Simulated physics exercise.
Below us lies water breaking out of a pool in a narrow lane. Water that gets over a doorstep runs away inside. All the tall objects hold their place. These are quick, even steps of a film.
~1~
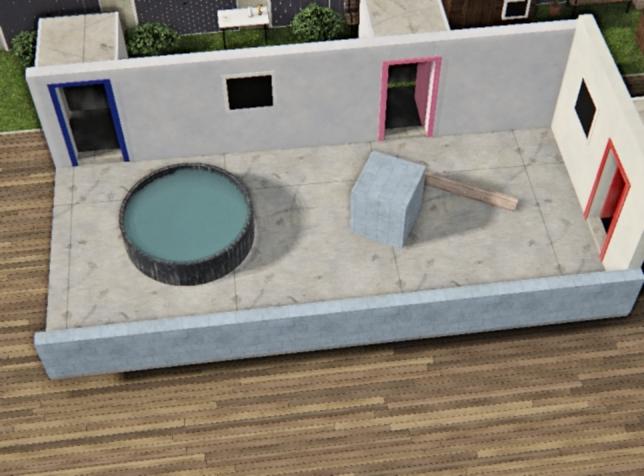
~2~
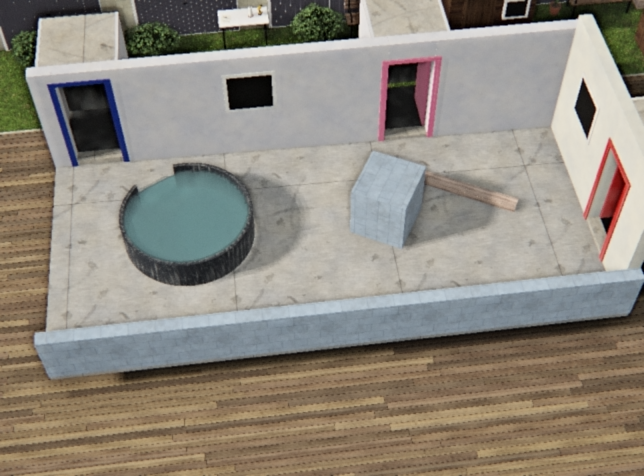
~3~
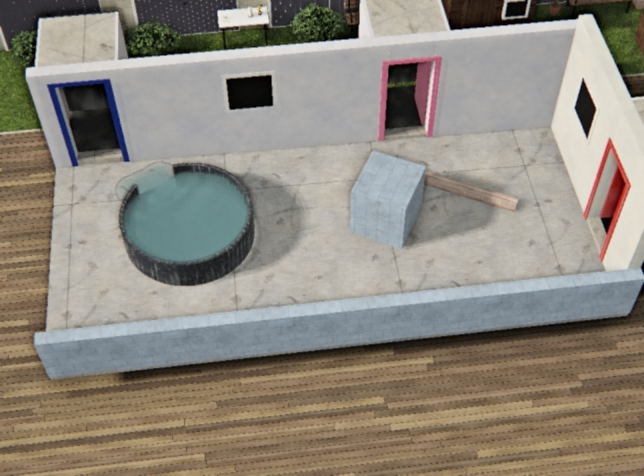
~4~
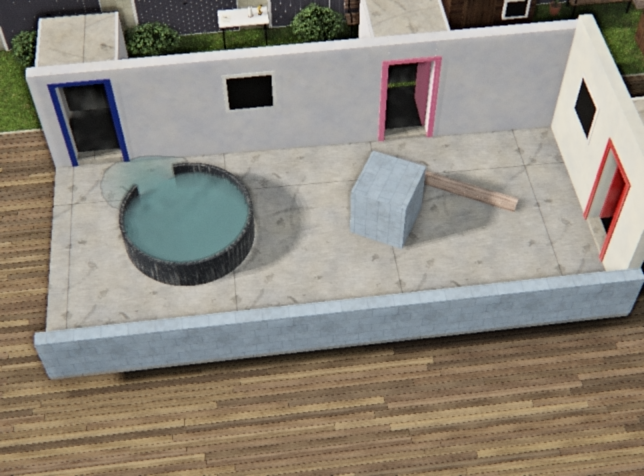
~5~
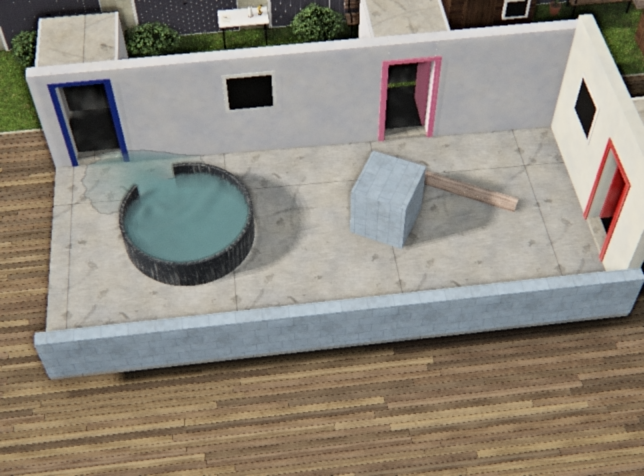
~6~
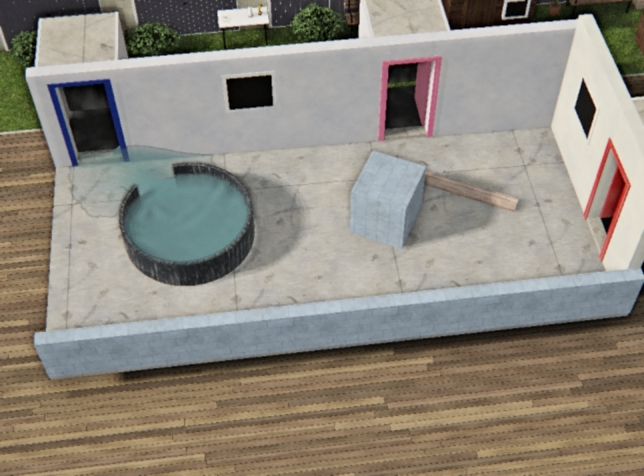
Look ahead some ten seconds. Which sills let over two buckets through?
In the end: The blue door takes more than that; the pink door stays under that; the red door stays under that.
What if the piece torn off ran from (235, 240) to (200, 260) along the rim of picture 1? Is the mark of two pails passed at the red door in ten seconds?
One by one: Red is over.
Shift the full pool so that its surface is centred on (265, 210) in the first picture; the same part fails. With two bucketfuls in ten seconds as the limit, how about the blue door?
Blue keeps below it.
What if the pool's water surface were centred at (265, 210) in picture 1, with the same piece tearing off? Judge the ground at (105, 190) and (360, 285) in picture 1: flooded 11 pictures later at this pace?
As listed: Flooded, free of water.
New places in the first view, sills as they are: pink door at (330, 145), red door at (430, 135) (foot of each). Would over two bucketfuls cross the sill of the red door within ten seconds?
The red door is under.
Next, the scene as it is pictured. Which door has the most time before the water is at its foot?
Last comes the red door.
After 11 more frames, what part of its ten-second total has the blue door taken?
About 50 per cent.
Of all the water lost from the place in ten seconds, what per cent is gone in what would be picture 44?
I make it 75 per cent.
A moment on, water covers 10 % of the floor; the blue door under two buckets in, the pink door not reached, the red door not reached.
Next, water covers 15 % of the floor; the blue door over two buckets in, the pink door not reached, the red door not reached.
Then, water covers 25 % of the floor; the blue door over two buckets in, the pink door wet at the sill, nothing in, the red door not reached.
Later, water covers 35 % of the floor; the blue door far over two buckets in, the pink door wet at the sill, nothing in, the red door not reached.
In the end, water covers 50 % of the floor; the blue door far over two buckets in, the pink door wet at the sill, nothing in, the red door wet at the sill, nothing in.
